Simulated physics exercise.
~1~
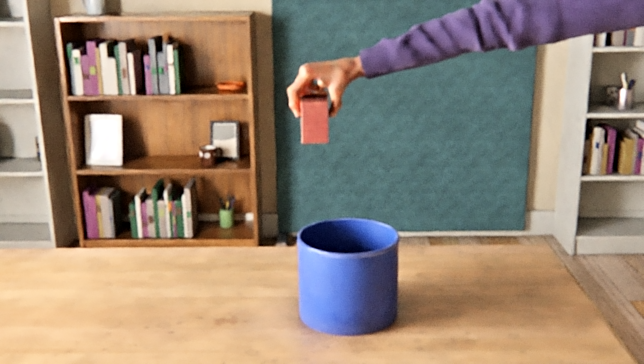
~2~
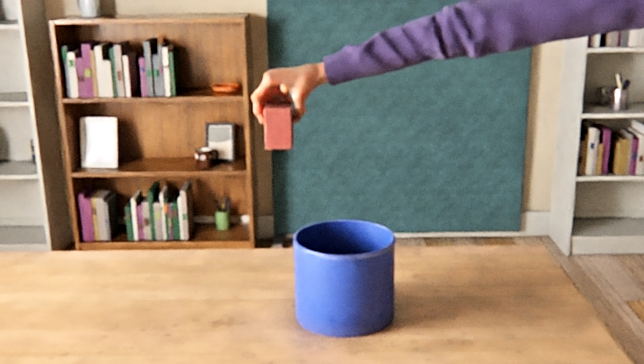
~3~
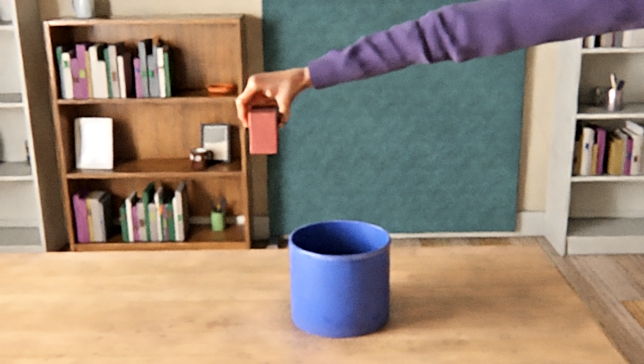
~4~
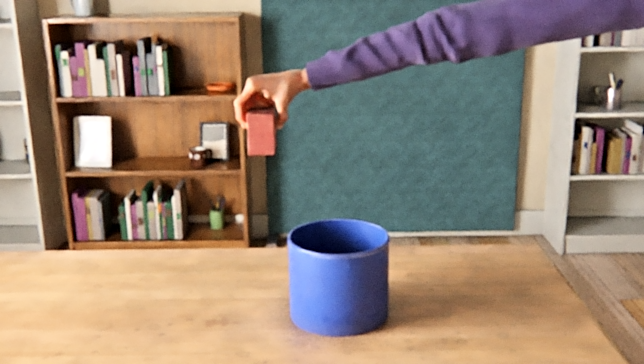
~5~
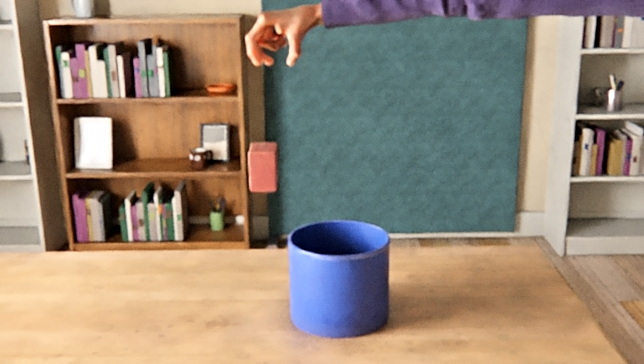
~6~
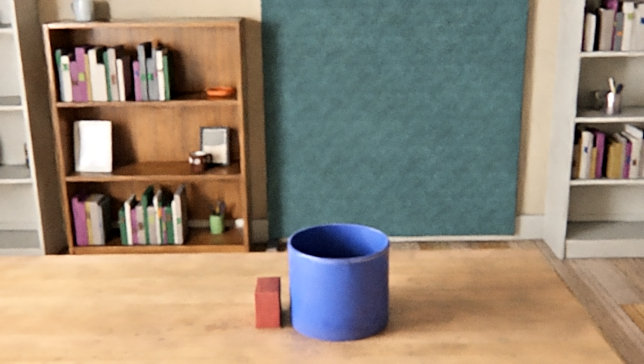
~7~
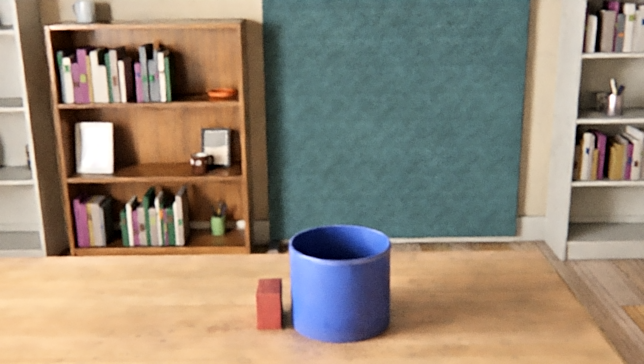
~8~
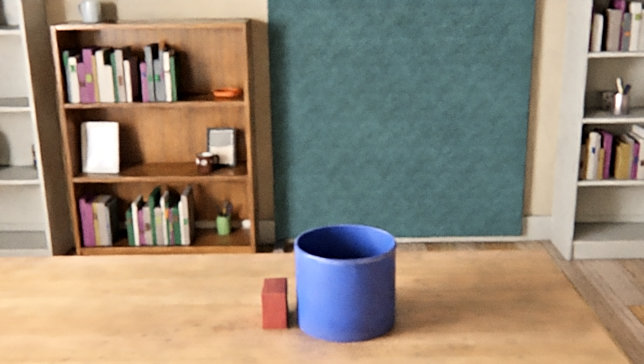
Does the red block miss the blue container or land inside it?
The red block misses the container. It falls beside it and ends up standing on the table to its left.
